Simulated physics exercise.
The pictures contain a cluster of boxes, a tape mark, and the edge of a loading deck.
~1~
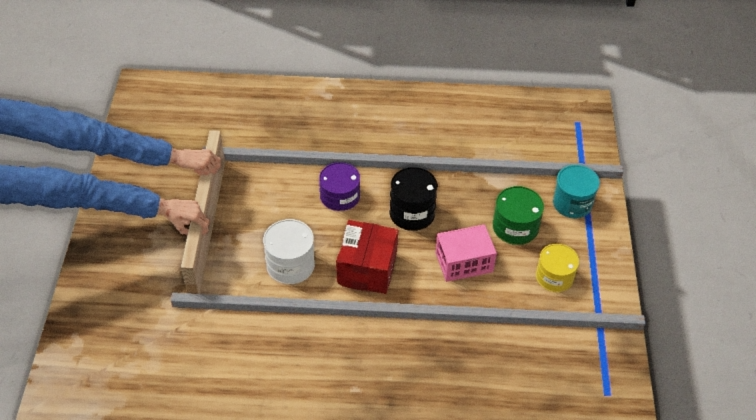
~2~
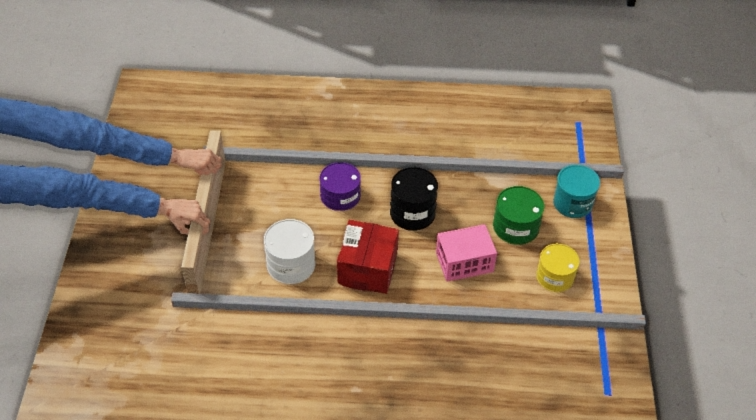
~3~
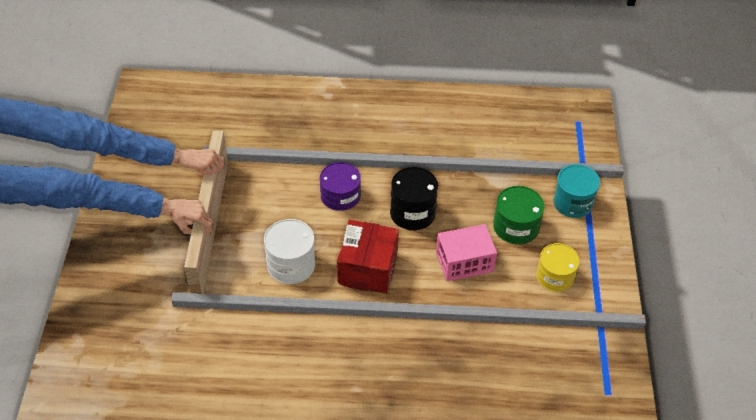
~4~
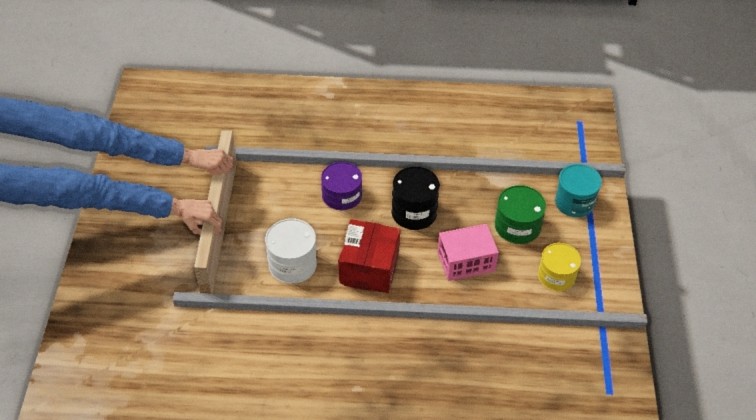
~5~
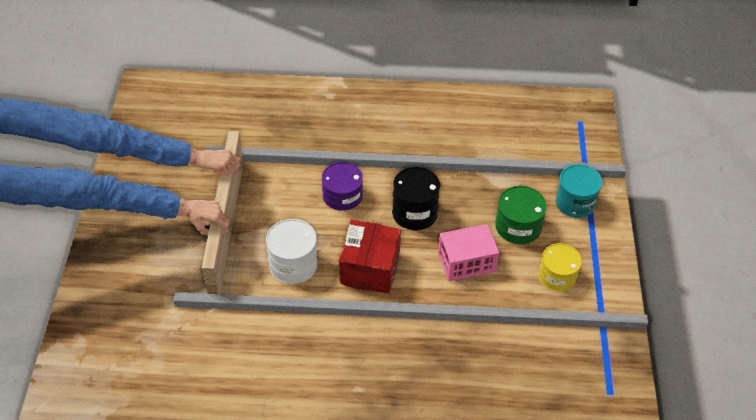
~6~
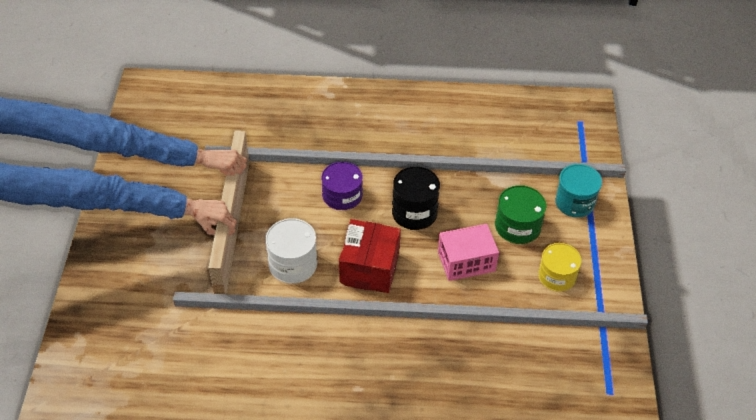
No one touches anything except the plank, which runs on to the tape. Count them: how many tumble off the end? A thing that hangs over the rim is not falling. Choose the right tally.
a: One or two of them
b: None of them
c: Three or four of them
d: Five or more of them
(d) Five or more of them.
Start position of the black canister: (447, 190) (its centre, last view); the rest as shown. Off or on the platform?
Then it drops off.
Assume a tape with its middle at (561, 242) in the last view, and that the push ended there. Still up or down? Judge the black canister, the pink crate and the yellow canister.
Well, the black canister hangs in there, the pink crate leaves the top, and the yellow canister leaves the top.
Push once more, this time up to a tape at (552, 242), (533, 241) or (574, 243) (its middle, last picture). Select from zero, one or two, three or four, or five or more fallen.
Taking them in turn, one to two; one or two; three to four.
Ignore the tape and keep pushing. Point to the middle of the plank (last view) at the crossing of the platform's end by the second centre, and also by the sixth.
First roughly (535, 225), later roughly (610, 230).
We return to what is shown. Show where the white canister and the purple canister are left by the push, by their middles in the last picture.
The white canister at (628, 287), the purple canister at (611, 196).
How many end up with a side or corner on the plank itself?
3 of them.
Soon after, none off yet; turquoise pail at rest near (578, 191); yellow canister at rest near (560, 267); green canister at rest near (520, 215).
Then, none off yet; turquoise pail at rest near (578, 191); yellow canister moved a little near (580, 270); green canister at rest near (522, 213).
Further on, none off yet; turquoise pail moved about its own width near (608, 181); yellow canister moved well along near (649, 261); green canister moved about its own width near (589, 209).
By the end, the number that fall off is five or more; fallen, red parcel, pink crate, green canister, yellow canister and turquoise pail.
